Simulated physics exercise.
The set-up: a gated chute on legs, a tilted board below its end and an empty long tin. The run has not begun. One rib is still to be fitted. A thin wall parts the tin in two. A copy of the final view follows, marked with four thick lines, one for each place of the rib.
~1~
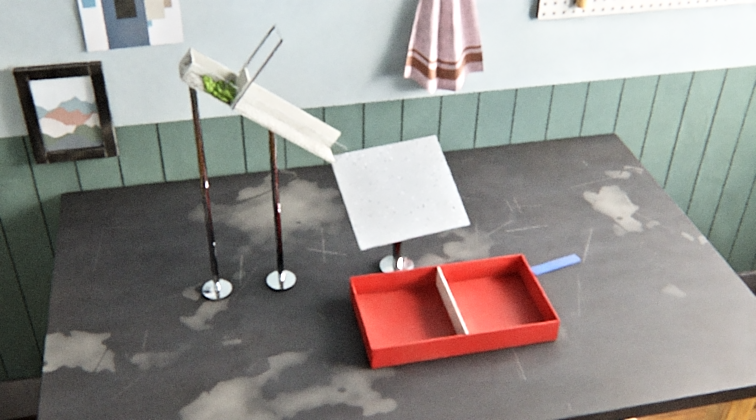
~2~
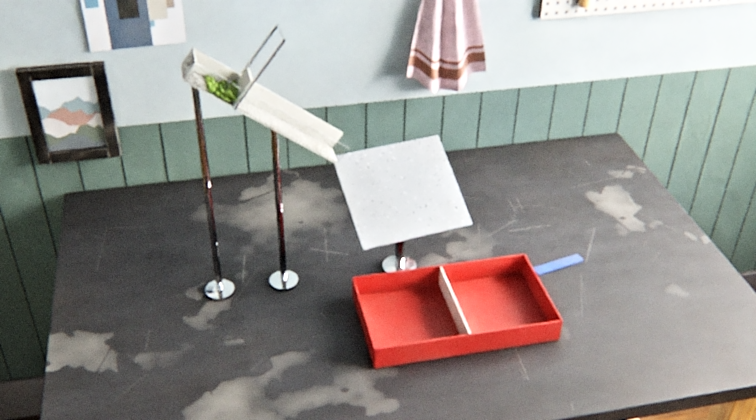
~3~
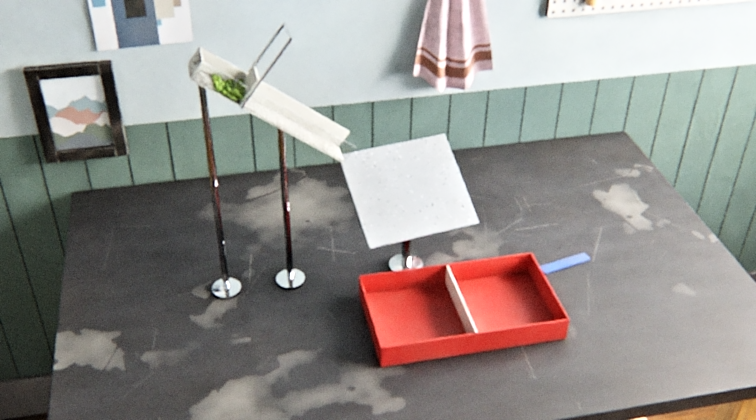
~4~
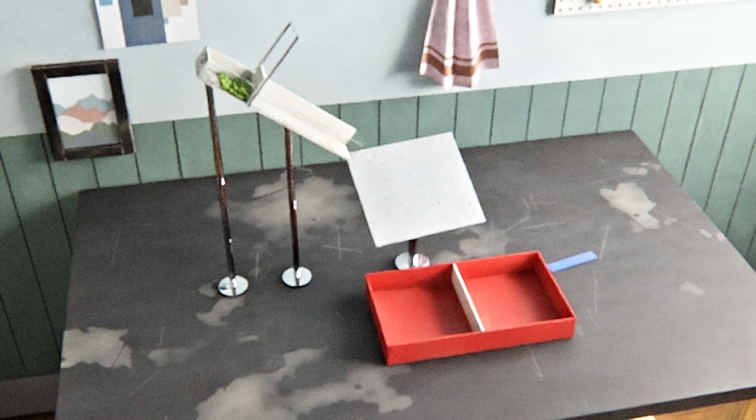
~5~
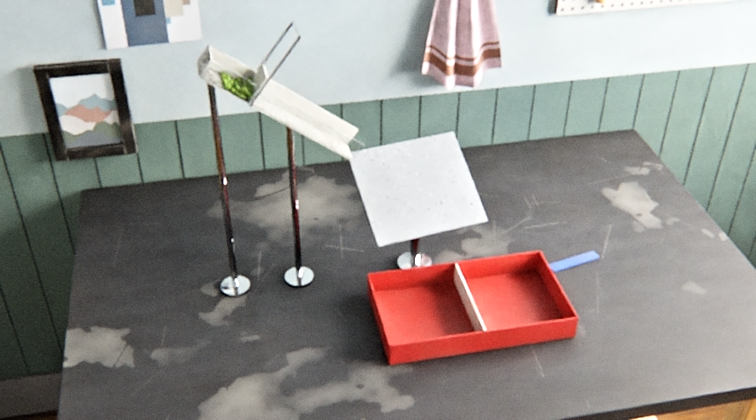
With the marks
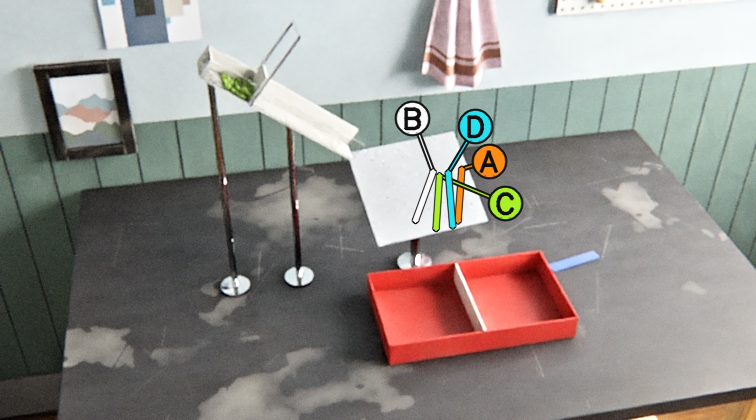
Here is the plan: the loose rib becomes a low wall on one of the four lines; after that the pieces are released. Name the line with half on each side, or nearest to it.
Use line A.
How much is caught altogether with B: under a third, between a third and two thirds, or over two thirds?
Line B gives over two thirds.
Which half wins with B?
More lands on the left.
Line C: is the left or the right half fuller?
Left.
On the marked copy, line A from (461, 169) to (458, 220); line B from (433, 171) to (415, 220); line C from (439, 175) to (436, 228); line D from (448, 172) to (452, 225).
Choosing A, of what is caught, about half in the left half, about half in the right.
Choosing B, of what is caught, nearly all in the left half, a small part in the right.
Choosing C, of what is caught, most in the left half, a small part in the right.
Choosing D, of what is caught, most in the left half, about a quarter in the right.
